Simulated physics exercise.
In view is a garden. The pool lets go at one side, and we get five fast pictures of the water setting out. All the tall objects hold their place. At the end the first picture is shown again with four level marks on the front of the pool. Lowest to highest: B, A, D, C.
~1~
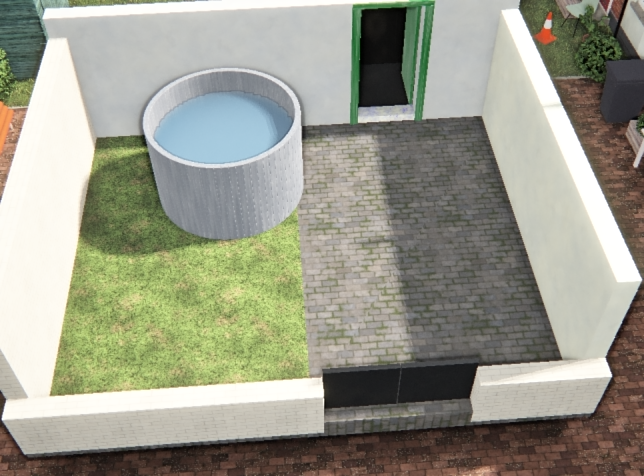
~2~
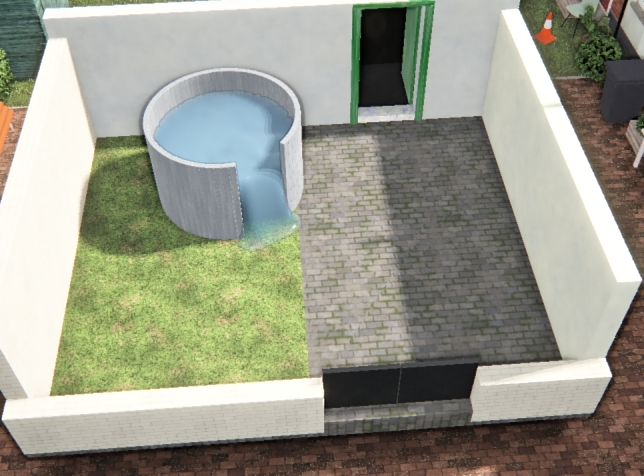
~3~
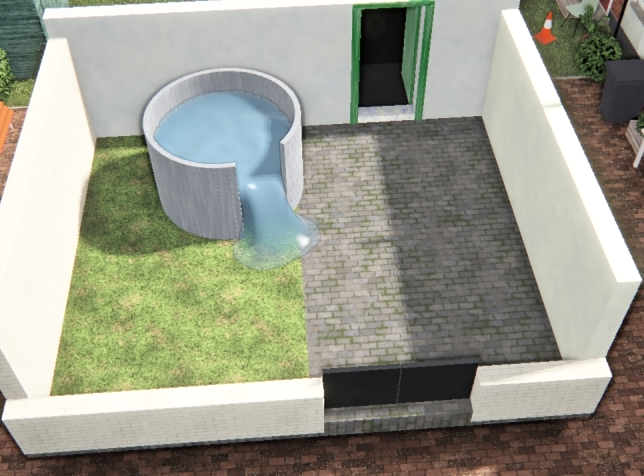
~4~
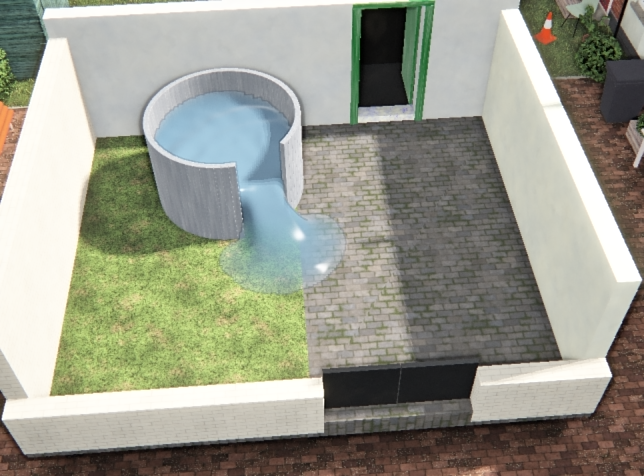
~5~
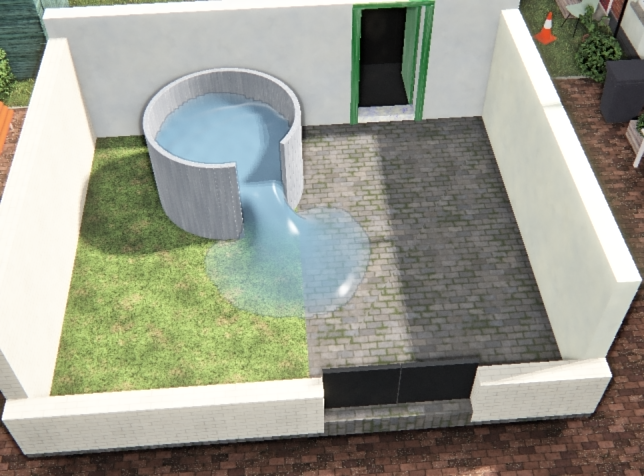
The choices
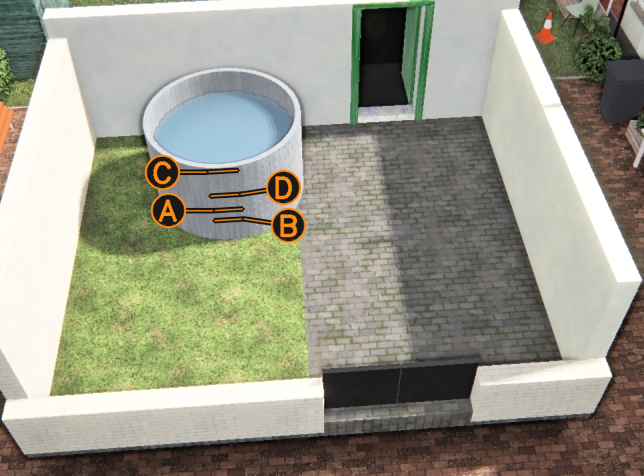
Water pours through a gap that opens in the front right side of a round grey pool and spreads in a widening sheet over grass and paving, while the camera stays still. The walled garden is seen from above, with lawn on the left and grey paving on the right. A green-framed doorway stands in the back wall, opposite a shut dark gate in the low front wall.
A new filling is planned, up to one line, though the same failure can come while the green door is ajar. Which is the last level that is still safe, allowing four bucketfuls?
Line D.
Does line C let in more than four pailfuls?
Yes, that goes wrong.
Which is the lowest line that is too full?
That would be C.
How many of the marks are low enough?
Three.
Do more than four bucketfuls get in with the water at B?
No, not at all.
On the marked copy, A at (227, 209); B at (229, 219); C at (222, 171); D at (225, 195); from the bottom up B, A, D, C.
If A is chosen, nothing gets over.
If B is chosen, nothing gets over.
If C is chosen, about 9 bucketfuls get in.
If D is chosen, a splash gets over, under a bucket.
